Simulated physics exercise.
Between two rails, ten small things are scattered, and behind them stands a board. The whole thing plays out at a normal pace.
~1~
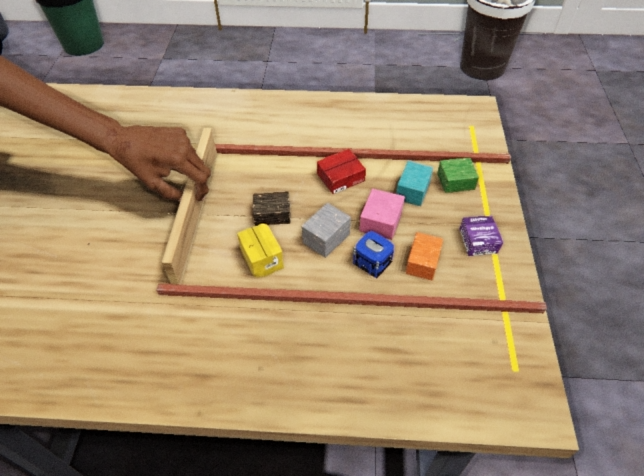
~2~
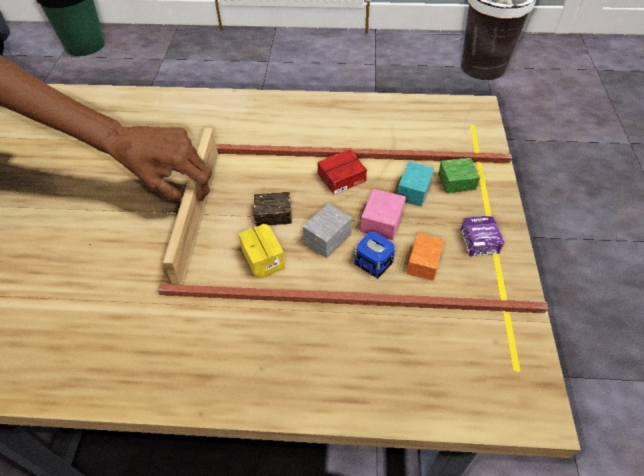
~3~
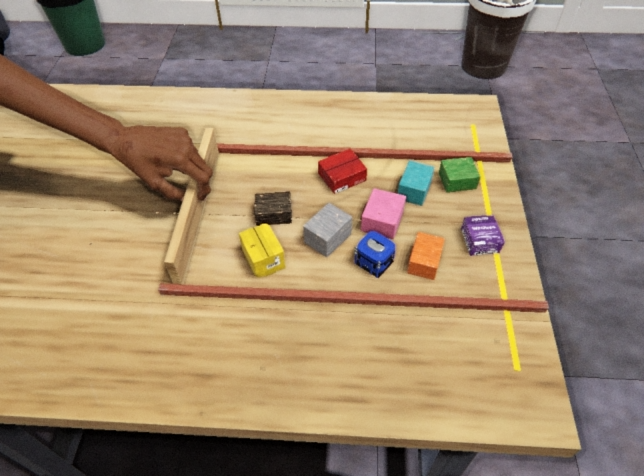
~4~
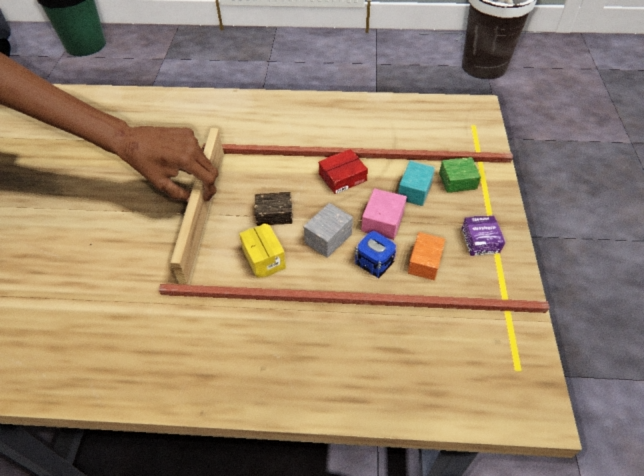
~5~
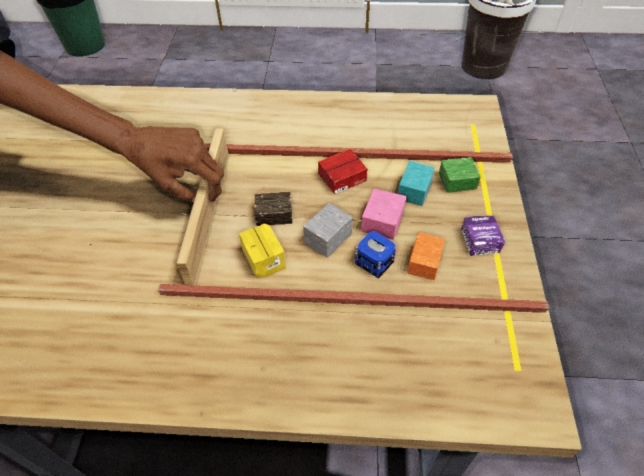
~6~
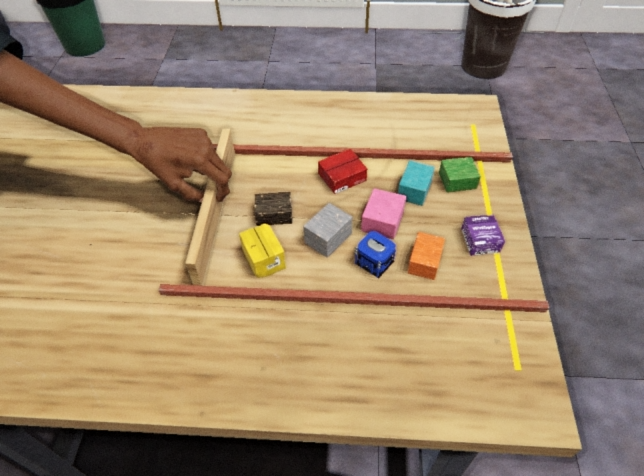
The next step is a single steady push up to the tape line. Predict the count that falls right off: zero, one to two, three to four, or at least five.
The sweep knocks five or above off.
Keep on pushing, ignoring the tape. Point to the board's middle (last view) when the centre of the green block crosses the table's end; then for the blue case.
Green block over the end: About (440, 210). Blue case over the end: About (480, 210).
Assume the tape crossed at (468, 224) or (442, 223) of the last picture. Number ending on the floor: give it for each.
First 3, second 0.
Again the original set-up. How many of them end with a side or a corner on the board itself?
The count in contact is 3.
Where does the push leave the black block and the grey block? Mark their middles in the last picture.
I'd put one at around (511, 218) and the other at around (538, 244).
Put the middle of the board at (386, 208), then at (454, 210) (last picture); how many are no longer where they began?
The count reaches 9 first and 10 second.
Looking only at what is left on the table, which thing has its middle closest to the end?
Result: Grey block.
Early on, none off yet; purple box at rest near (482, 235); green block at rest near (459, 175); orange block at rest near (426, 256).
A while later, none off yet; purple box at rest near (482, 235); green block at rest near (459, 175); orange block travelled about its own width near (451, 260).
Further along, none off yet; purple box travelled about its own width near (538, 237); green block travelled well along near (526, 179); orange block travelled well along near (529, 262).
Finally, the number that fall off is five or more; lost, blue case, pink block, turquoise block, orange block, green block and purple box.
